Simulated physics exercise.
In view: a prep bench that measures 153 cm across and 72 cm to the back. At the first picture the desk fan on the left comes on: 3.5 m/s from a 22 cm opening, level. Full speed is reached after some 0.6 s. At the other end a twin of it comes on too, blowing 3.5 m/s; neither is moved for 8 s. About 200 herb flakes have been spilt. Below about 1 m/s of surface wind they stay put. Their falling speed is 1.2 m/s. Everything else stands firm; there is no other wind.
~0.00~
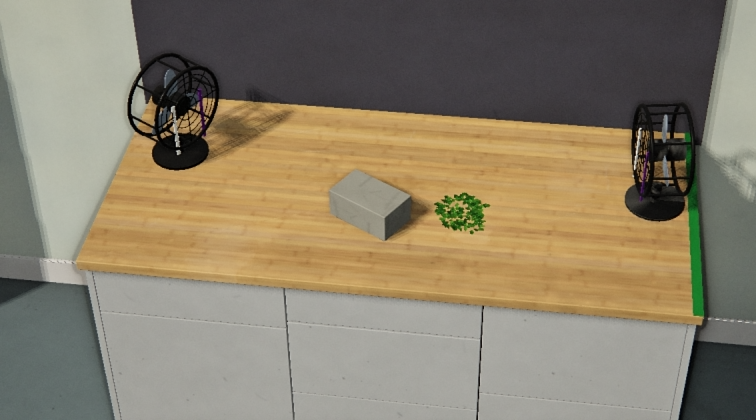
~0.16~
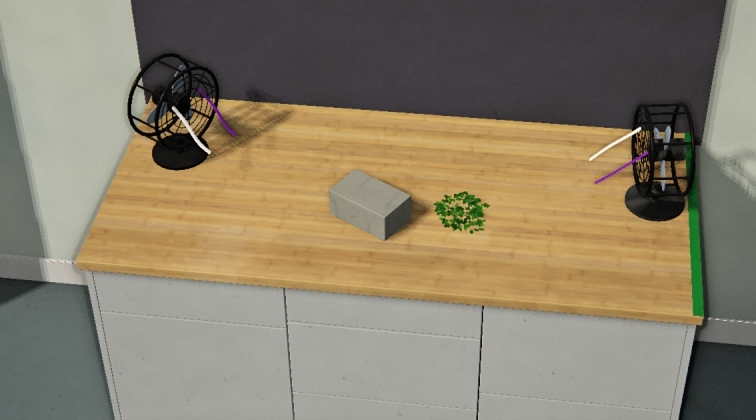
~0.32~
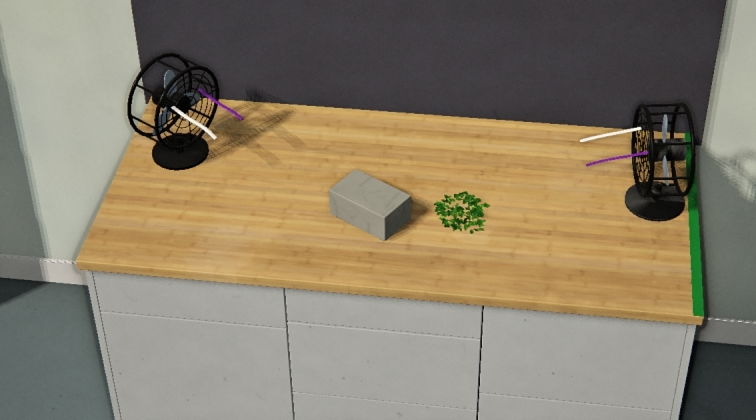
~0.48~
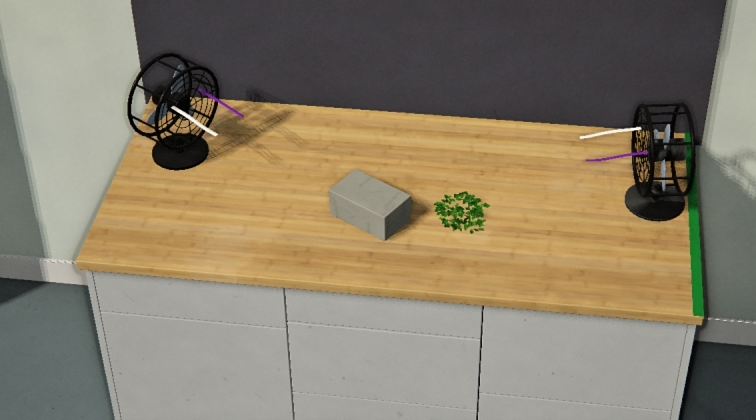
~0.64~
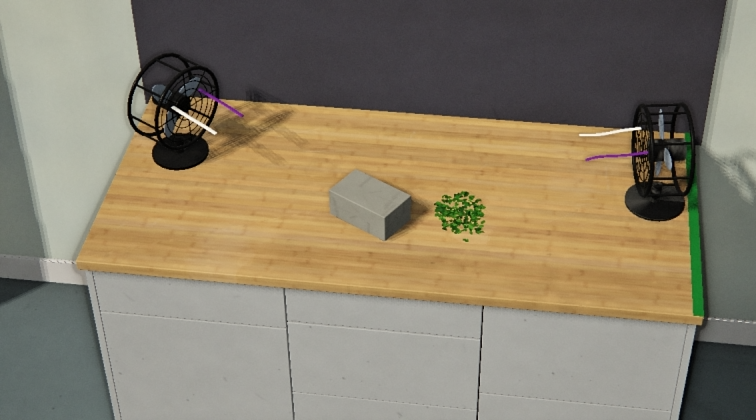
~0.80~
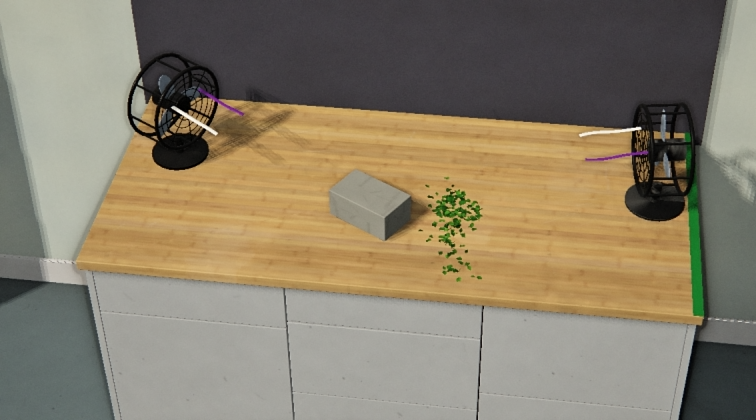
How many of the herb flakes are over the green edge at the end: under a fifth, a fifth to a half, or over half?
Of the herb flakes, less than a fifth end over the green edge.
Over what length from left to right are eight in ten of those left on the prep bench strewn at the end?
Roughly 20 cm.
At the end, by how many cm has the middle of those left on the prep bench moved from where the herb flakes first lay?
Roughly 50 cm.
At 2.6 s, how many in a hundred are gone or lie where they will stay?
About 60 %.
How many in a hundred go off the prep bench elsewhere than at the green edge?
Near 60 %.
After 1.6 s, 68 % are still on the top, 0 % are over the green edge; the middle of those left on the top is near (413, 198).
After 2.6 s, 42 % are still on the top, 0 % are over the green edge; the middle of those left on the top is near (456, 117).
After 4.4 s, 36 % are still on the top, 0 % are over the green edge; the middle of those left on the top is near (555, 126).
After 8.0 s, at the end, 0 % are over the green edge; the middle of those left on the top is near (588, 127).
